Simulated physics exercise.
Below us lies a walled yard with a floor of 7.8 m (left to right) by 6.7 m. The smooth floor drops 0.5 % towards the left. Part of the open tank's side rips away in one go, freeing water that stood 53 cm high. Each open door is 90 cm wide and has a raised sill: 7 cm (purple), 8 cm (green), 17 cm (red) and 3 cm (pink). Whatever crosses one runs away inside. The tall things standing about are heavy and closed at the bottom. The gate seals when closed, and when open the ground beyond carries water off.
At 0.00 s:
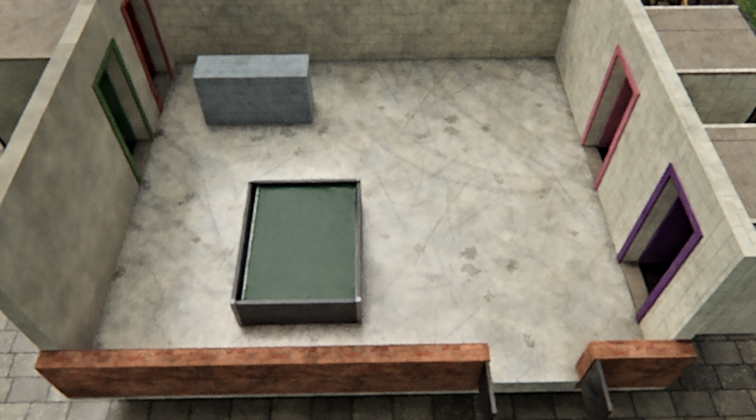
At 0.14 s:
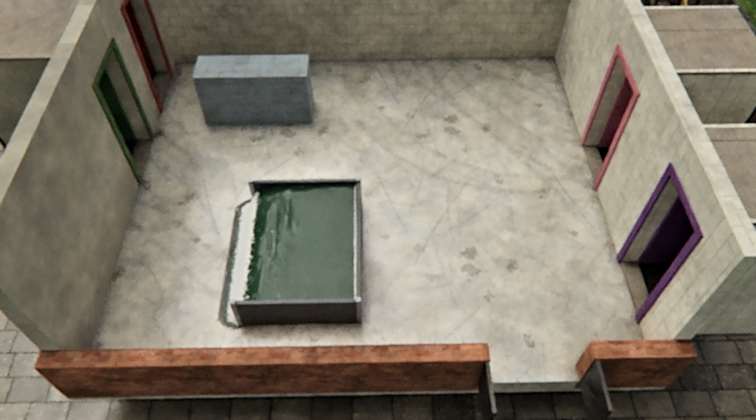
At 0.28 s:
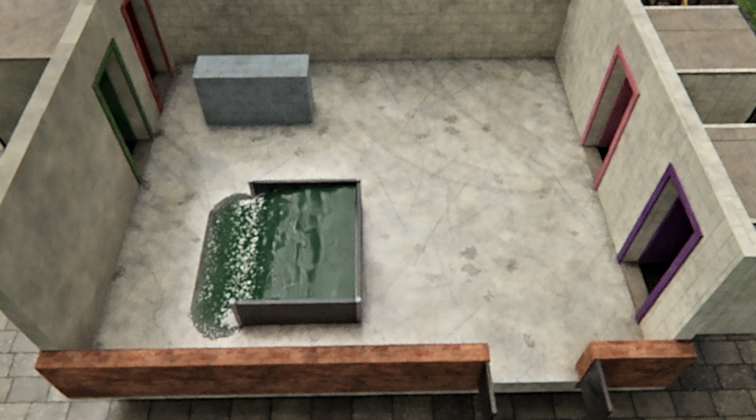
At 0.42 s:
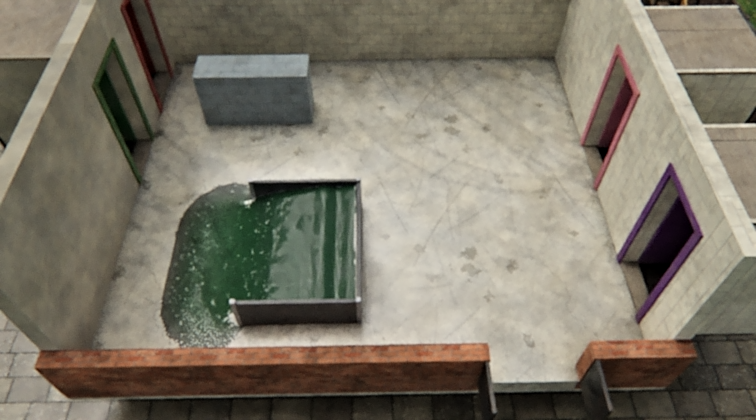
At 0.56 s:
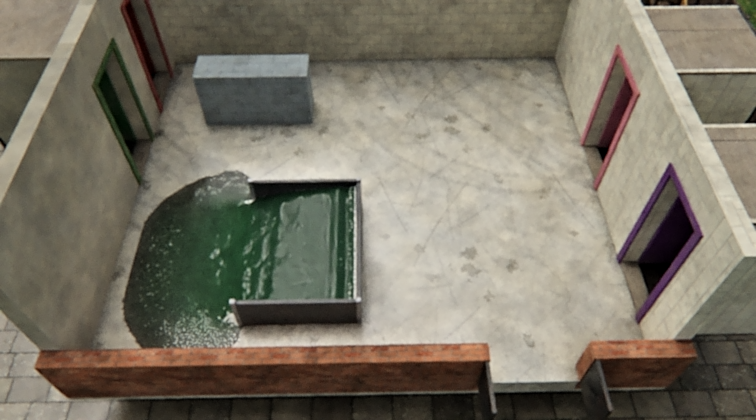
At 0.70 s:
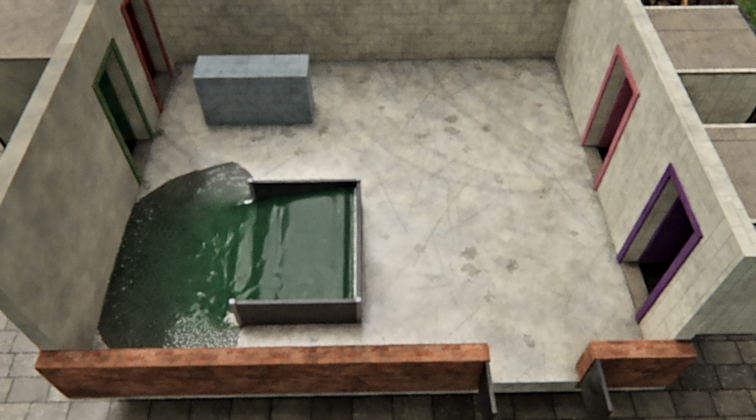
A walled yard with a pale, stained concrete floor is seen from above, with a low reddish-brown wall along the near side. A dark-framed open tank of green water stands left of centre, a grey block behind it, green and red doorways at left, pink and purple ones at right. The tank's left side gives way and foaming green water spreads leftward across the floor to the left wall, while the camera stays still.
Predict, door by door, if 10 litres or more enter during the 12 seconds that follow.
Door by door: At the purple door it does not reach the limit; at the green door it exceeds the limit; at the red door it stays under the limit; at the pink door it does not reach the limit.
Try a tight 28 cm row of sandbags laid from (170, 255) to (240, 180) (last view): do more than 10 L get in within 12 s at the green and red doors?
Then: Green under, red not over.
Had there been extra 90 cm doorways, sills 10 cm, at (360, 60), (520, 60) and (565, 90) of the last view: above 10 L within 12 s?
In that order: Under, under, not over.
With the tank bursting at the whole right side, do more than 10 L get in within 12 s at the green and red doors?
Then: Green under, red not over.
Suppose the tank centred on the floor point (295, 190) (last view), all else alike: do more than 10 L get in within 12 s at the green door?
Then: Green over.
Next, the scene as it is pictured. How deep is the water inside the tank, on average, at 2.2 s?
Some 14 cm.
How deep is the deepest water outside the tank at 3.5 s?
Roughly 26 cm.
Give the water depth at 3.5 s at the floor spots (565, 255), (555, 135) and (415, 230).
In that order: 0, 0 and 0 cm.
After 1.4 s water covers 15 % of the floor and is deepest (37 cm) near (126, 272); purple door not reached, green door 11 cm at the sill, 0 L in, red door not reached, pink door not reached.
After 2.2 s water covers 20 % of the floor and is deepest (37 cm) near (85, 373); purple door not reached, green door 14 cm at the sill, 9 L in, red door 3 cm at the sill, 0 L in, pink door not reached.
After 3.5 s water covers 30 % of the floor and is deepest (26 cm) near (193, 67); purple door not reached, green door 10 cm at the sill, 23 L in, red door 6 cm at the sill, 0 L in, pink door not reached.
After 7.0 s water covers 75 % of the floor and is deepest (10 cm) near (154, 137); purple door 7 cm at the sill, 3 L in, green door 5 cm at the sill, 26 L in, red door 10 cm at the sill, 0 L in, pink door not reached.
After 12.0 s water covers 95 % of the floor and is deepest (6 cm) near (85, 373); purple door 2 cm at the sill, 3 L in, green door 5 cm at the sill, 26 L in, red door 6 cm at the sill, 0 L in, pink door 5 cm at the sill, 3 L in.
